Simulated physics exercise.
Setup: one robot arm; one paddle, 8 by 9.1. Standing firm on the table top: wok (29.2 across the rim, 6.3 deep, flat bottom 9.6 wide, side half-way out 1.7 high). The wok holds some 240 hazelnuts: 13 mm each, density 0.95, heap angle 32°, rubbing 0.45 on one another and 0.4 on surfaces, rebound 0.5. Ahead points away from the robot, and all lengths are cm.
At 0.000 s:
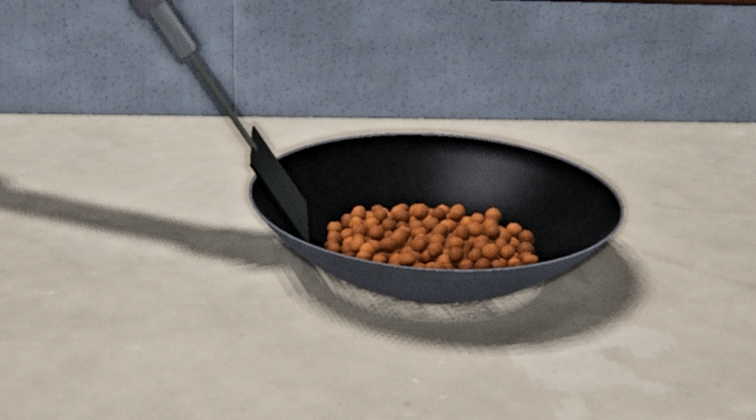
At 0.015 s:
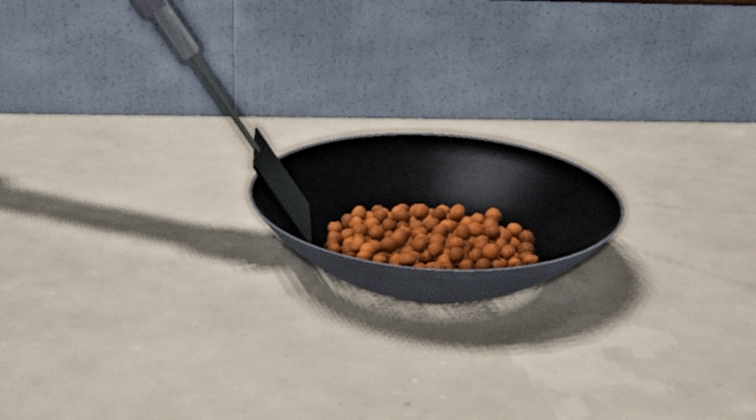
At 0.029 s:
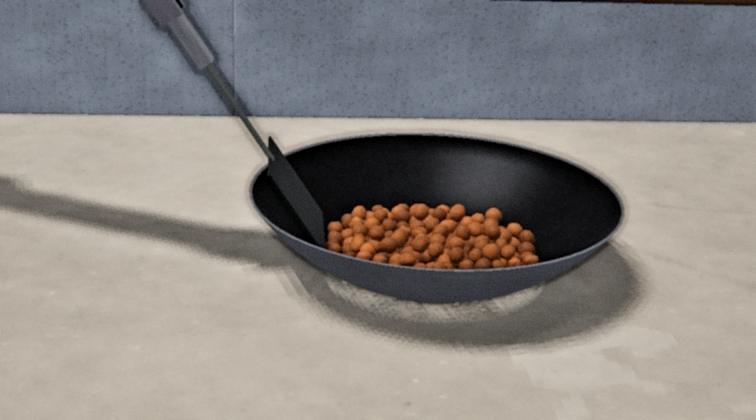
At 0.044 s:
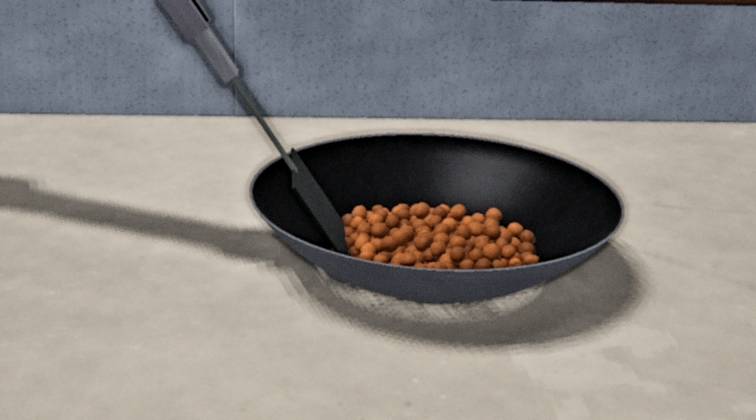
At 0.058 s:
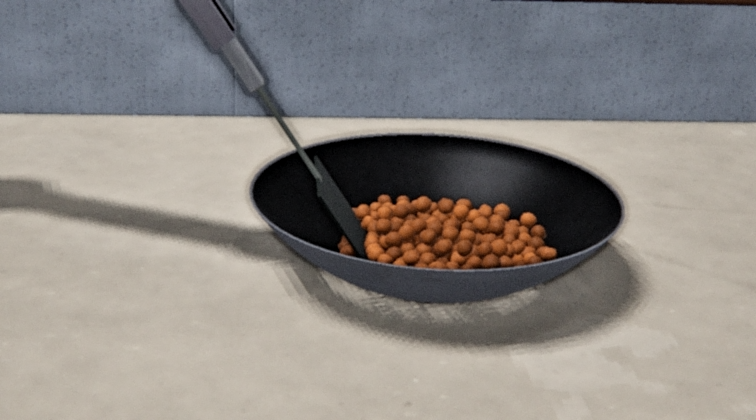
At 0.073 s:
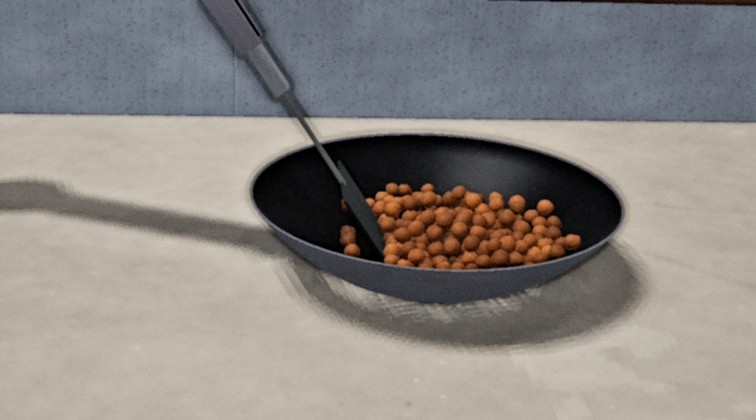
A dark paddle slides rightward inside a black wok on a pale table top, reaches the heap of small round brown nuts and pushes into it, shifting them right and spreading them while a few sit behind the blade.
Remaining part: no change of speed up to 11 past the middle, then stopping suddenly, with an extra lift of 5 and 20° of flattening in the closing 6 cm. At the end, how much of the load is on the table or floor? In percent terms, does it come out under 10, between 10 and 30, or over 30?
It comes out over 30 %.
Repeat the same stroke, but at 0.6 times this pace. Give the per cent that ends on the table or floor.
Something close to 30 per cent ends up on the table or floor.
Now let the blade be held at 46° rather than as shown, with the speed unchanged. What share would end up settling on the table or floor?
Then roughly 45 percent.
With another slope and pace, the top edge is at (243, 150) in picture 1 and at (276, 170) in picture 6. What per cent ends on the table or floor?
15 %.
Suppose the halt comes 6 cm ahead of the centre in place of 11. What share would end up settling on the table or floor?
Estimate: Approx. 20 %.
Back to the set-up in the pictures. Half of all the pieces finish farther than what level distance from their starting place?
I'd guess close to 11 centimetres.
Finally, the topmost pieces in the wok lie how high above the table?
Near 4.0 centimetres high.
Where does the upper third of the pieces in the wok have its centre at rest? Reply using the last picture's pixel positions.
Centre: Roughly (524, 248).
After 0.11 s, sloping 57°, highest piece 7 above the table; 239 in the wok.
After 0.14 s, sloping 53°, highest piece 9 above the table; 238 in the wok, 1 on the blade or in flight.
After 0.36 s, sloping 37°, highest piece 27 above the table; 124 in the wok, 34 on the table or floor, 81 on the blade or in flight.
After 1.41 s, sloping 37°, highest piece 4 above the table; 124 in the wok, 115 on the table or floor.
At rest, 124 in the wok, 115 on the table or floor. That is 48 % on the table or floor.
